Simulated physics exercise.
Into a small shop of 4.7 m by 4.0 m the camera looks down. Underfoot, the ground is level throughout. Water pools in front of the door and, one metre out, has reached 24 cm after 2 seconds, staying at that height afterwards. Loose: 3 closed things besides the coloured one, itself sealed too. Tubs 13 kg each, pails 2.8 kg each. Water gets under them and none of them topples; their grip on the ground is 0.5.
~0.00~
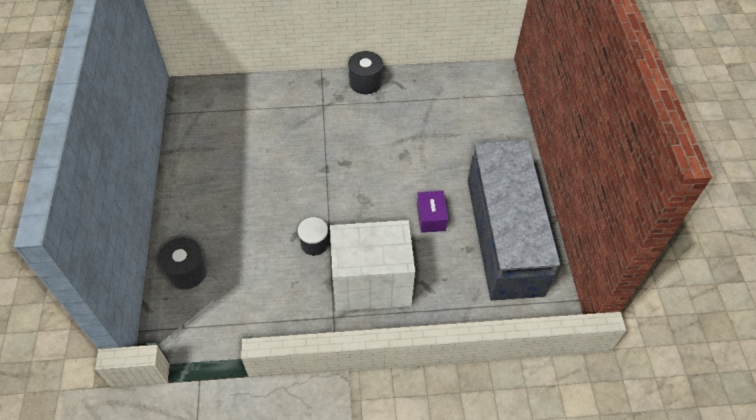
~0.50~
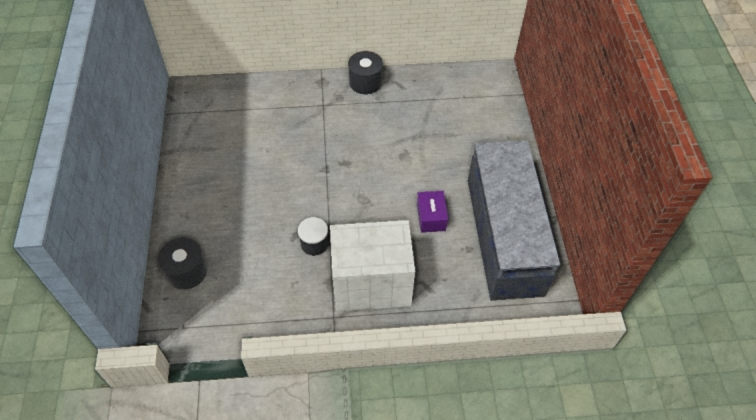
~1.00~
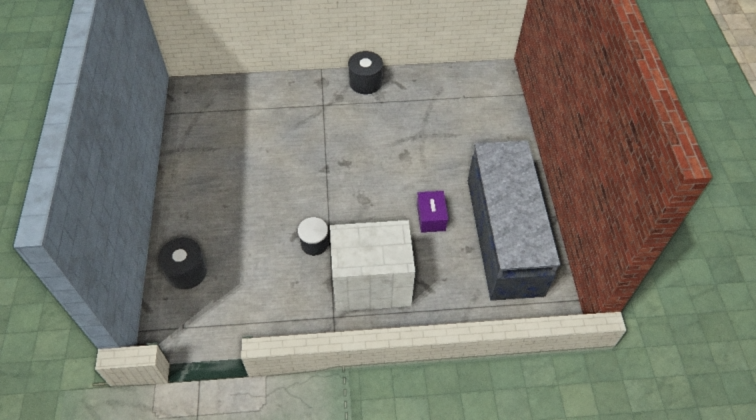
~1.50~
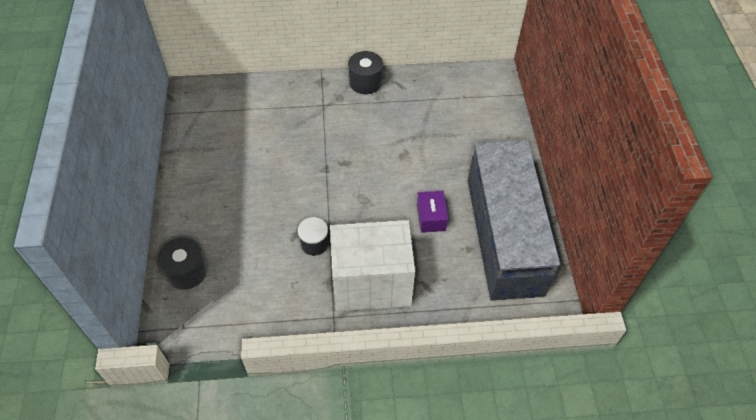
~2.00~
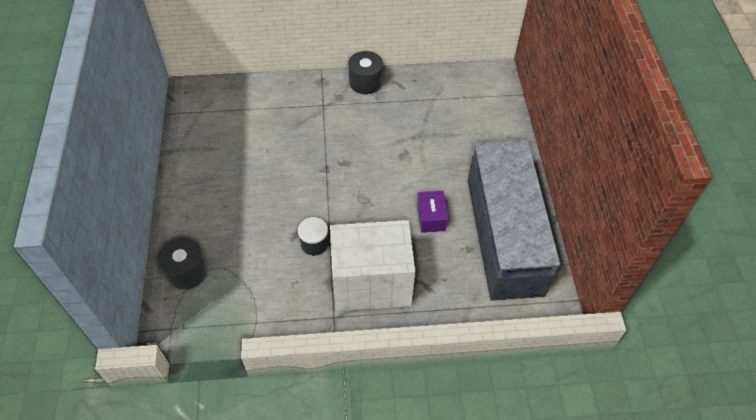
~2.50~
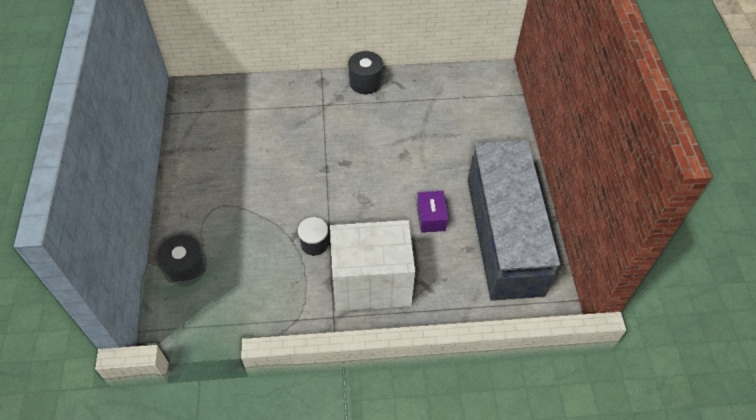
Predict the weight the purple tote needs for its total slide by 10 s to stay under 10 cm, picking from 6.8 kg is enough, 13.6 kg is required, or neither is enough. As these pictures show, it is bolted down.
Prediction: 6.8 kg is enough.
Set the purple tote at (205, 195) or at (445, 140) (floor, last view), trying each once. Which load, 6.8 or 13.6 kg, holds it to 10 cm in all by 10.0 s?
Neither mass does it, then only the heavy mass does it.
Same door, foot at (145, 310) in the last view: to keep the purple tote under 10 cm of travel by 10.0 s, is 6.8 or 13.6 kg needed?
That way, only the big mass suffices.
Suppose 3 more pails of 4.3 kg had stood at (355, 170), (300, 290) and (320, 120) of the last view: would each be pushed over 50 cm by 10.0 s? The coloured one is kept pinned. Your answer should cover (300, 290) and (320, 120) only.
Results: Threshold not reached; threshold exceeded.
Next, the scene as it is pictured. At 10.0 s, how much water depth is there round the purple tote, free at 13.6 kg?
Something like 3 centimetres.
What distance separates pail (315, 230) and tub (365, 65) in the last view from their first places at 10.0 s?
One is off by 100 cm, the other by 100 cm, in the order asked.
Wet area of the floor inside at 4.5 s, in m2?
Somewhere about 11.0 m2, give or take.
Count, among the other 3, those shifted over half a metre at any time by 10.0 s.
That makes 3.
After 3.5 s the purple tote would be 0 cm from its start with 6.8 kg and 0 cm from its start with 13.6 kg; 0 cm of water round it then.
After 4.5 s the purple tote would be 0 cm from its start with 6.8 kg and 0 cm from its start with 13.6 kg; 1 cm of water round it then.
After 7.0 s the purple tote would be 0 cm from its start with 6.8 kg and 0 cm from its start with 13.6 kg; 1 cm of water round it then.
After 10.0 s the purple tote would be 0 cm from its start with 6.8 kg and 0 cm from its start with 13.6 kg; 3 cm of water round it then.
